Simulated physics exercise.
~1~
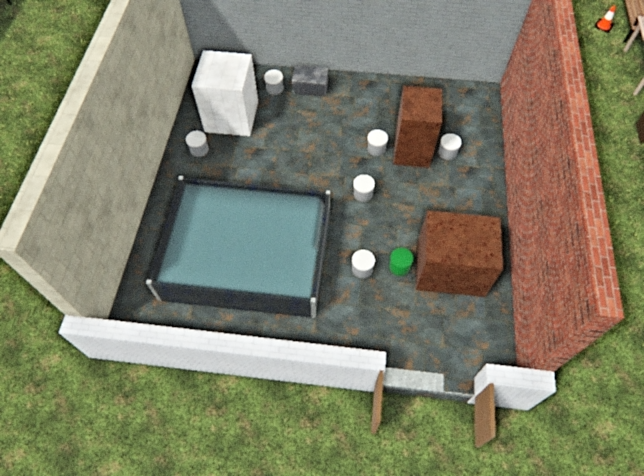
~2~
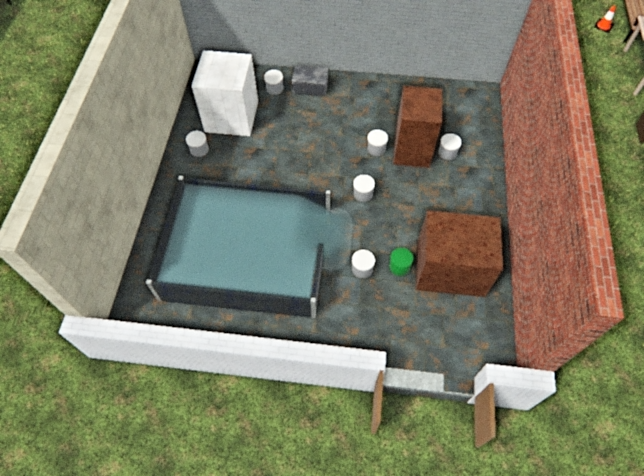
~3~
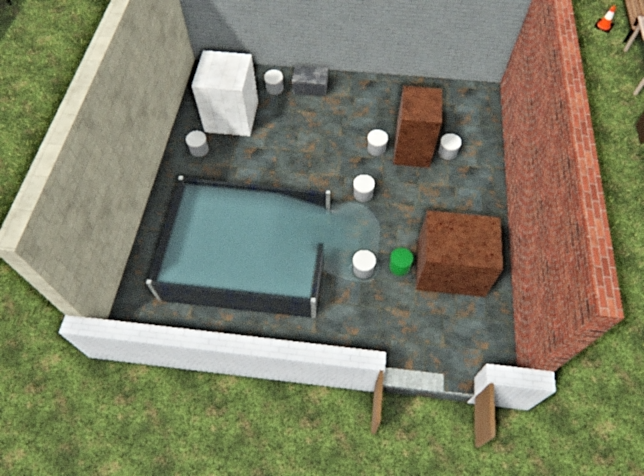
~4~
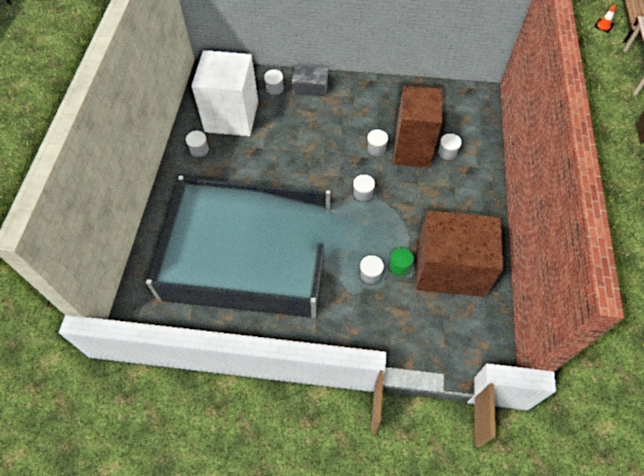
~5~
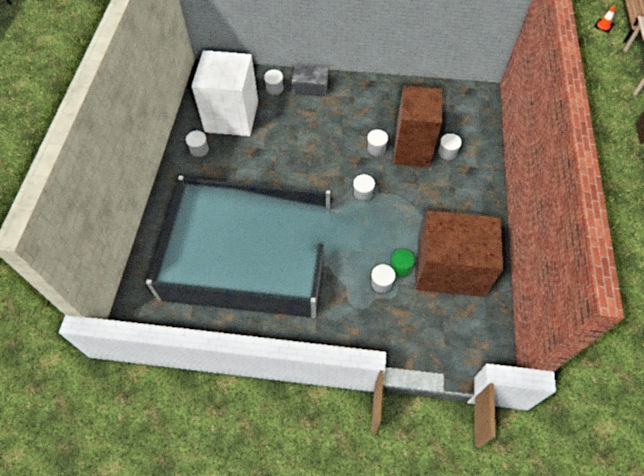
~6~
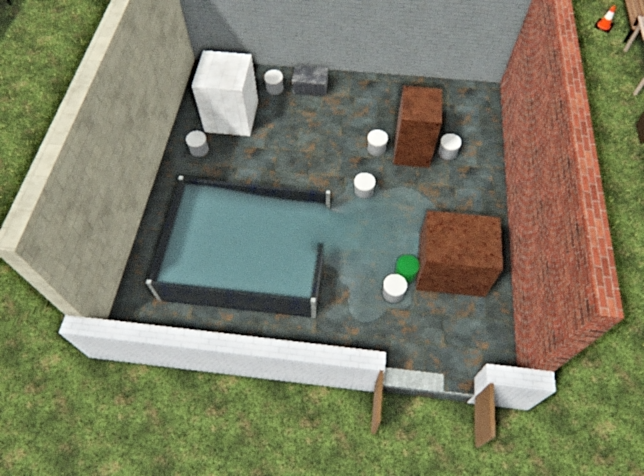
Water poured out through the torn right side of an open tank in a walled yard, spreading over the floor and pushing a white pail toward the brown block, then nudging the green pail slightly.
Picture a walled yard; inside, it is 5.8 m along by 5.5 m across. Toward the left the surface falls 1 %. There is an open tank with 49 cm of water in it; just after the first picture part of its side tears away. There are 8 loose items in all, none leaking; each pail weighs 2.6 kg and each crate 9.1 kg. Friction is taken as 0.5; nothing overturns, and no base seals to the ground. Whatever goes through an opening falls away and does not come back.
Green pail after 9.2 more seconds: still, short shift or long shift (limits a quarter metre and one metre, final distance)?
Result: Long travel.
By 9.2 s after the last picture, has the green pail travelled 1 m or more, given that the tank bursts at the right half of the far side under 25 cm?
Well, the green pail keeps its spot.
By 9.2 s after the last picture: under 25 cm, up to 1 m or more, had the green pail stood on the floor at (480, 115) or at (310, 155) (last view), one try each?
One try each gives this: It wanders off a long way, then it remains roughly in place.
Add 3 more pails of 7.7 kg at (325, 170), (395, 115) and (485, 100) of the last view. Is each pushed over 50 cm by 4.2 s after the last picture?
First within, then within, then beyond.
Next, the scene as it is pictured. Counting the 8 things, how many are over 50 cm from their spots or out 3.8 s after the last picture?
I count 4 of them.
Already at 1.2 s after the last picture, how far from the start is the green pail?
Shift by then: About 140 cm.
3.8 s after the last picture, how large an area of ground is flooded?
Around 19 m2 of it.
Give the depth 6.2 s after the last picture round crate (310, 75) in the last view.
About 5 cm.
Then, 1.2 s after the last picture the green pail is near (367, 345), 1.4 m from its start, aground; 1 of 8 are out; 0 afloat.
Then, 3.8 s after the last picture the green pail is near (219, 313), 2.7 m from its start, aground; 1 of 8 are out; 0 afloat.
Then, 6.2 s after the last picture the green pail is near (120, 299), 4.0 m from its start, afloat; 1 of 8 are out; 3 afloat.
Then, 9.2 s after the last picture the green pail is near (148, 227), 3.8 m from its start, afloat; 1 of 8 are out; 4 afloat.
